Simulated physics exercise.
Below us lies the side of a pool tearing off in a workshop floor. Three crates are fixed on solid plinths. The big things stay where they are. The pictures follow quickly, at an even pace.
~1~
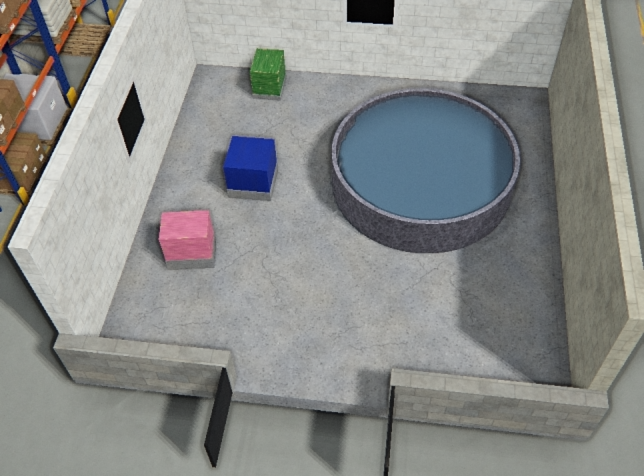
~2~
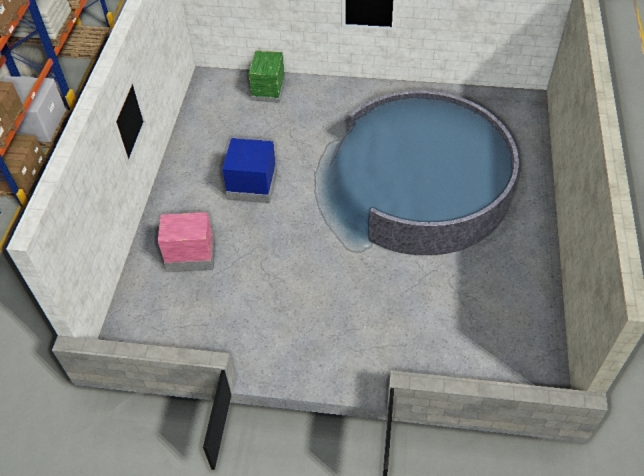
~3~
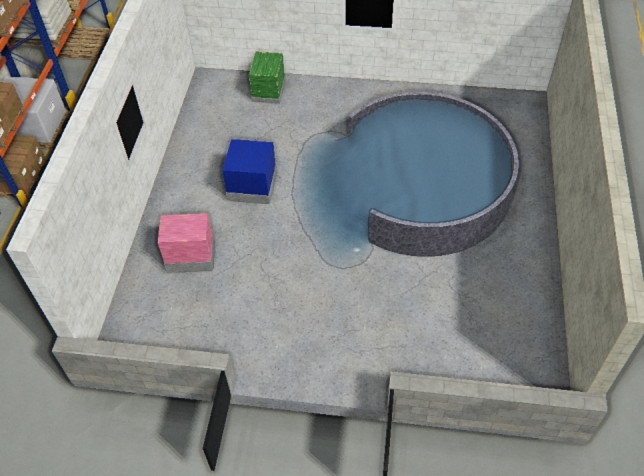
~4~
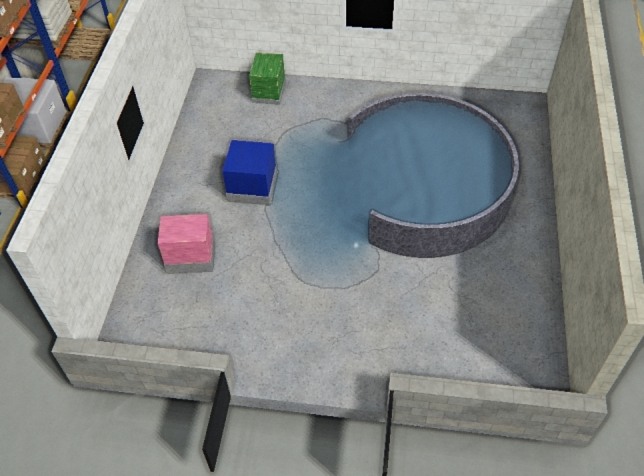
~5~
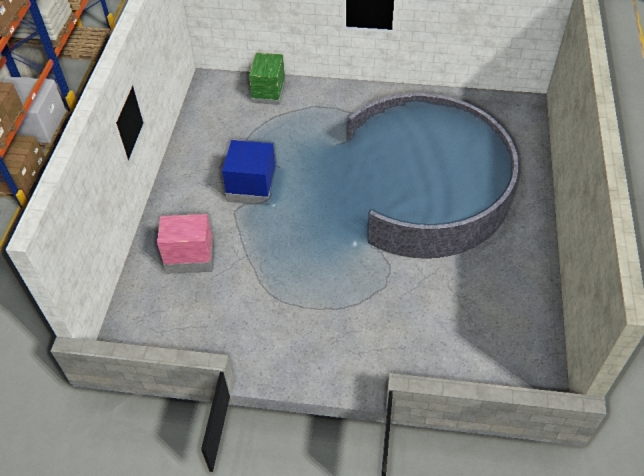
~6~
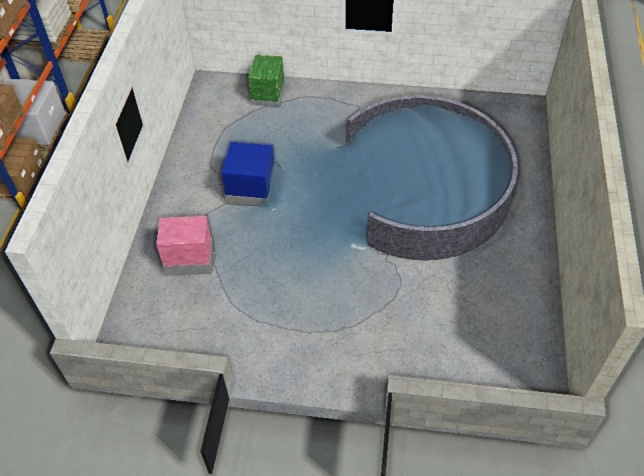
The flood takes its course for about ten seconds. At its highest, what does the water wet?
One by one: The green crate is soaked; the pink crate is soaked; the blue crate is soaked.
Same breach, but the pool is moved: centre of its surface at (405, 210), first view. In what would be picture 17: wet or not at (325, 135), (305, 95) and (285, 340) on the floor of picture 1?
In that order: Wet, awash, under water.
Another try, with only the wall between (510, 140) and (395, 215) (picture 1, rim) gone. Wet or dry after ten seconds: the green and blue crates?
Then: The green one gets wet, the blue one escapes it.
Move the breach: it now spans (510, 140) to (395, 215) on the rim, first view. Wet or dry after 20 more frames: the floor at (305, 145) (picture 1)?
At that place: No water.
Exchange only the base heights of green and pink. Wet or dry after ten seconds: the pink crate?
My reading: The pink one ends up wet.
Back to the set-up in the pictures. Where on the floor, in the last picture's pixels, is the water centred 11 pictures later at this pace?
I would point to (321, 201).
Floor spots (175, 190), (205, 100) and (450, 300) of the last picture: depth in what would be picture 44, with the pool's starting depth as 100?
About 25, 25 and 0 per cent.
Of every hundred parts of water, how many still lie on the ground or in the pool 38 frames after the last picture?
I make it 88 per cent.
A moment on, water covers 45 % of the floor; the green crate water round its plinth, the pink crate water round its plinth, the blue crate water round its plinth.
Next, water covers 50 % of the floor; the green crate water round its plinth, the pink crate water round its plinth, the blue crate water round its plinth.
Then, water covers 55 % of the floor; the green crate water round its plinth, the pink crate water round its plinth, the blue crate water round its plinth.
Later, water covers 80 % of the floor; the green crate water round its plinth, the pink crate water round its plinth, the blue crate water round its plinth.
In the end, water covers 95 % of the floor; the green crate was topped, the pink crate was topped, the blue crate was topped.
